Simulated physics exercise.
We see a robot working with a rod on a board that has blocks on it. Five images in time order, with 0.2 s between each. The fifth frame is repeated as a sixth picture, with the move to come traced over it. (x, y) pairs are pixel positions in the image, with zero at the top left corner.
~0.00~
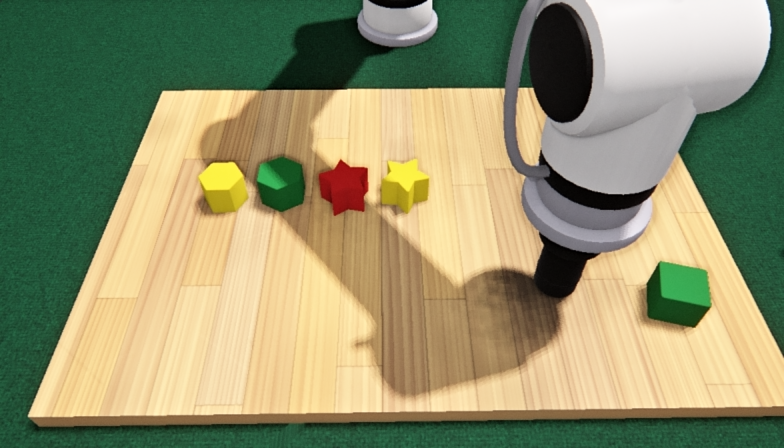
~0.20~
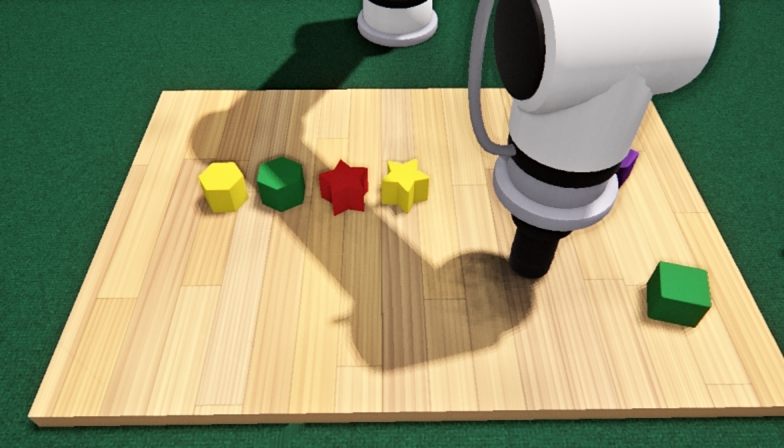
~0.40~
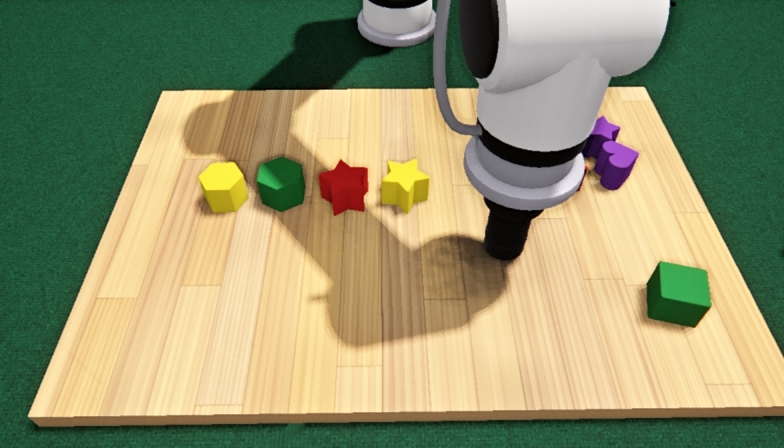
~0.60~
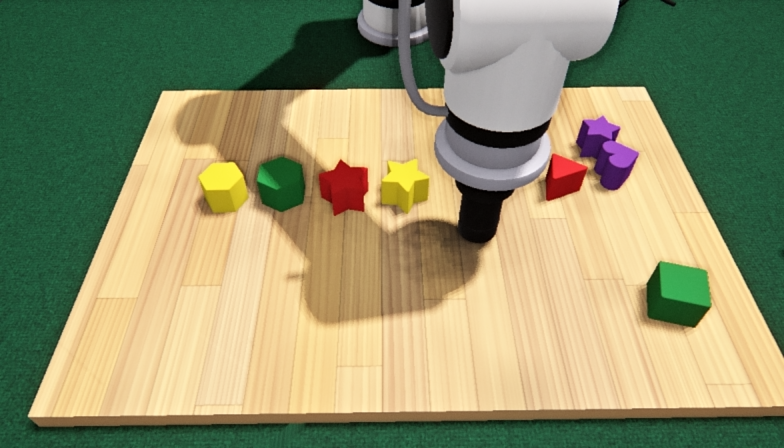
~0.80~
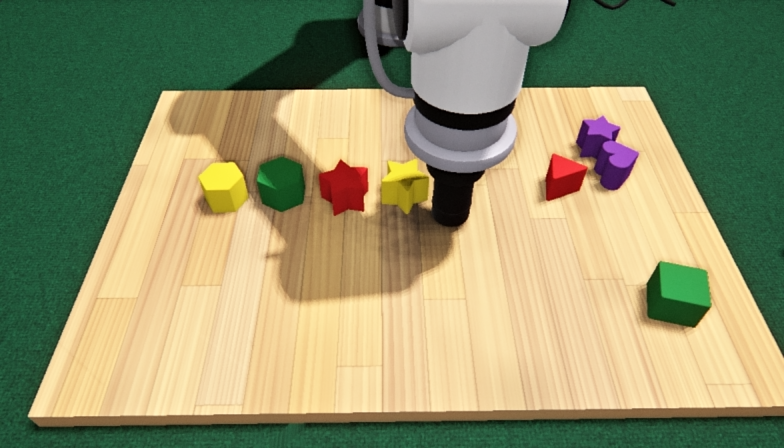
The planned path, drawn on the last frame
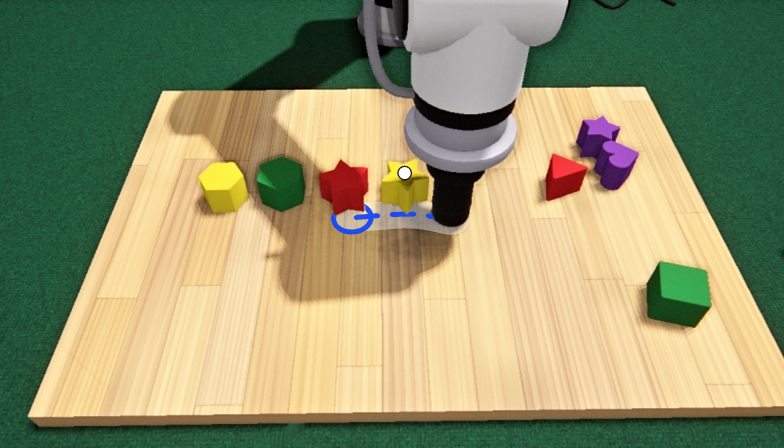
The clip opens with a white robot arm holding its black rod over the right side of a wooden board scattered with colored blocks. The arm glides steadily left and away from the viewer, uncovering purple blocks and a red triangle, until the rod is just right of the yellow star.
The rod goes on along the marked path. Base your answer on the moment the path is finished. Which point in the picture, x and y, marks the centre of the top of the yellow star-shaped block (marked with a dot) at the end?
It should be at about (388, 166).
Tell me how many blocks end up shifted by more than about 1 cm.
It should be two, as far as I can tell.
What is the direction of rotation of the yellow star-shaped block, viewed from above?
It makes a clockwise turn.
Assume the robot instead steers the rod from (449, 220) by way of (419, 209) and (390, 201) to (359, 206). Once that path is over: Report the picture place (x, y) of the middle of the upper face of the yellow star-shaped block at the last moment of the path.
I predict (369, 154).
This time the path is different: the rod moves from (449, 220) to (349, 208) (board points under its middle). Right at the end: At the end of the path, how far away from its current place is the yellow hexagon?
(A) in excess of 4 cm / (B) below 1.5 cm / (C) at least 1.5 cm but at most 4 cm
My pick is B.
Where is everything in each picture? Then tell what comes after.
The first picture shows lower end of the rod at (555, 282), tops of blocks, green hexagon at (279, 172), red star-shaped block at (344, 176), yellow star-shaped block at (405, 173).
The second picture shows rod at (529, 264), blocks as before.
The third picture shows rod at (503, 246), blocks as before.
The fourth picture shows rod at (477, 230), blocks as before.
The fifth picture shows rod at (450, 214), green hexagon at (279, 172), red star-shaped block at (344, 176), yellow star-shaped block at (405, 173).
The drawn path runs from (449, 220) via (401, 214), ending at (352, 218); the dot is on the yellow star-shaped block.
The first path, step by step. One third of the way, rod at (416, 208); yellow star-shaped block at (399, 170), turned 10° clockwise.
Two thirds of the way, rod at (383, 209); yellow star-shaped block at (389, 166), turned 45° clockwise.
At the end, rod at (352, 211); green hexagon not moved; red star-shaped block at (330, 172), turned 40° clockwise; yellow star-shaped block at (388, 166), turned 50° clockwise.
